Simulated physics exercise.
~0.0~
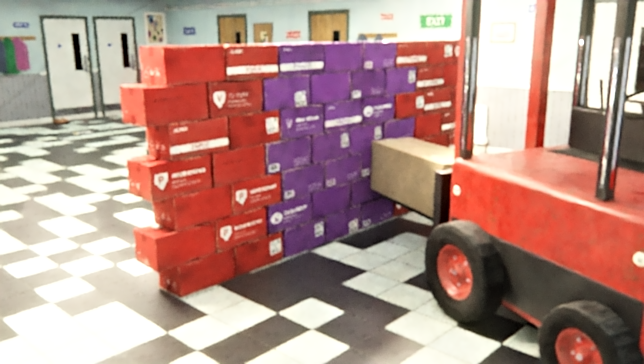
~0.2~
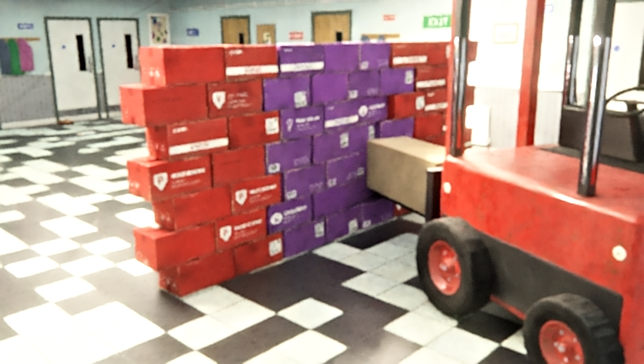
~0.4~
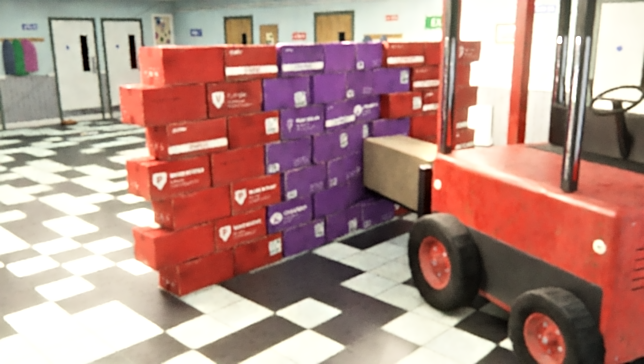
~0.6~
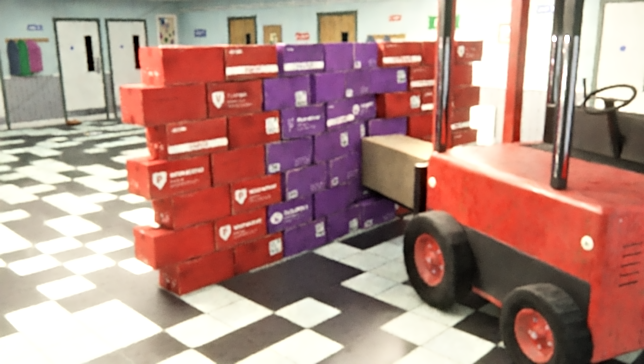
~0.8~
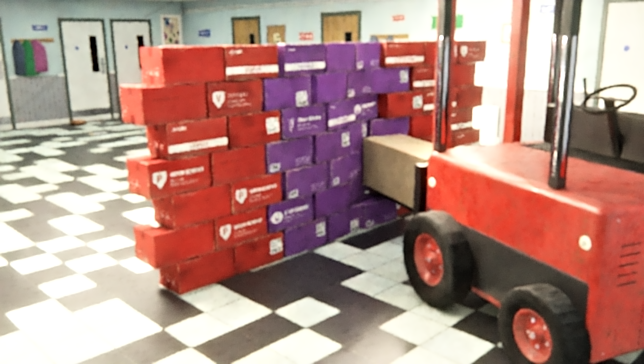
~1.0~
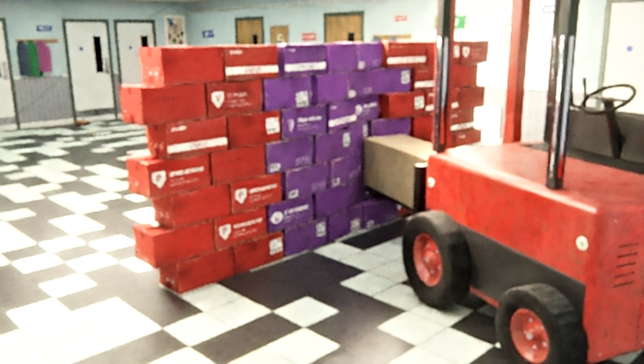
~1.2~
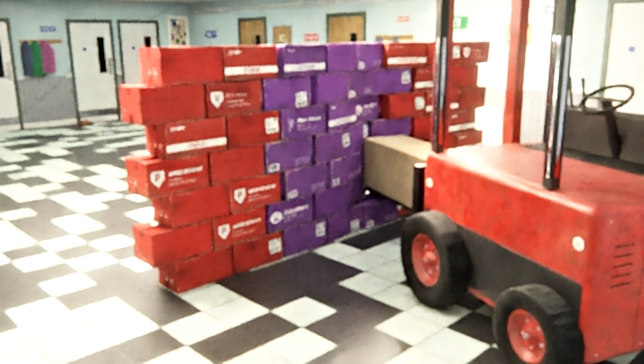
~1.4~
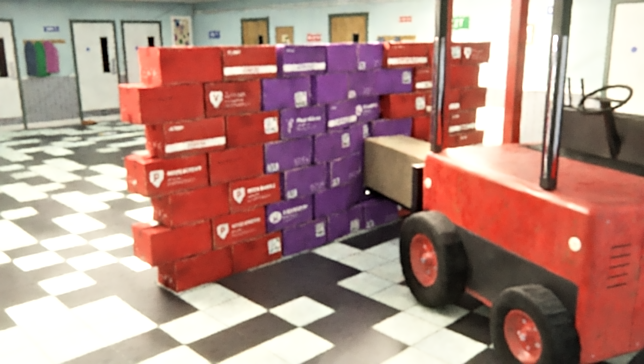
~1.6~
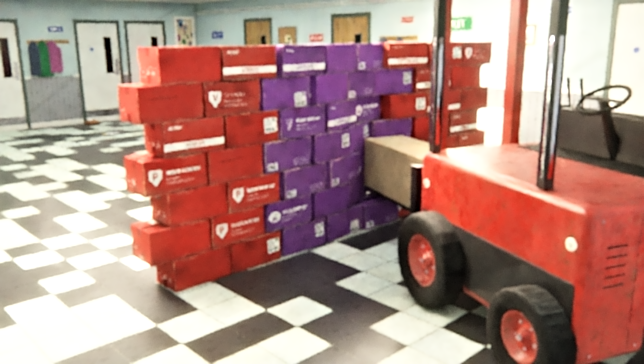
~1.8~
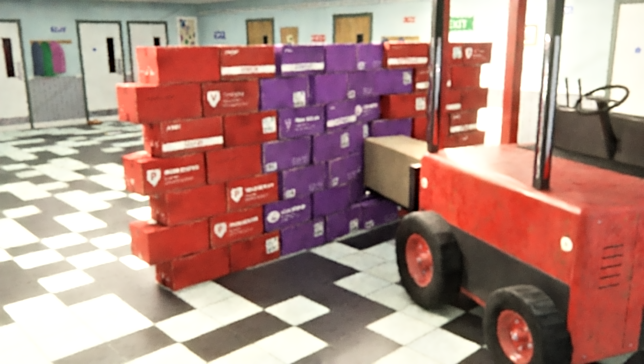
In a hall with a checkered floor, a red forklift eases a tan box toward a red and purple carton wall, then stops, leaving it standing.
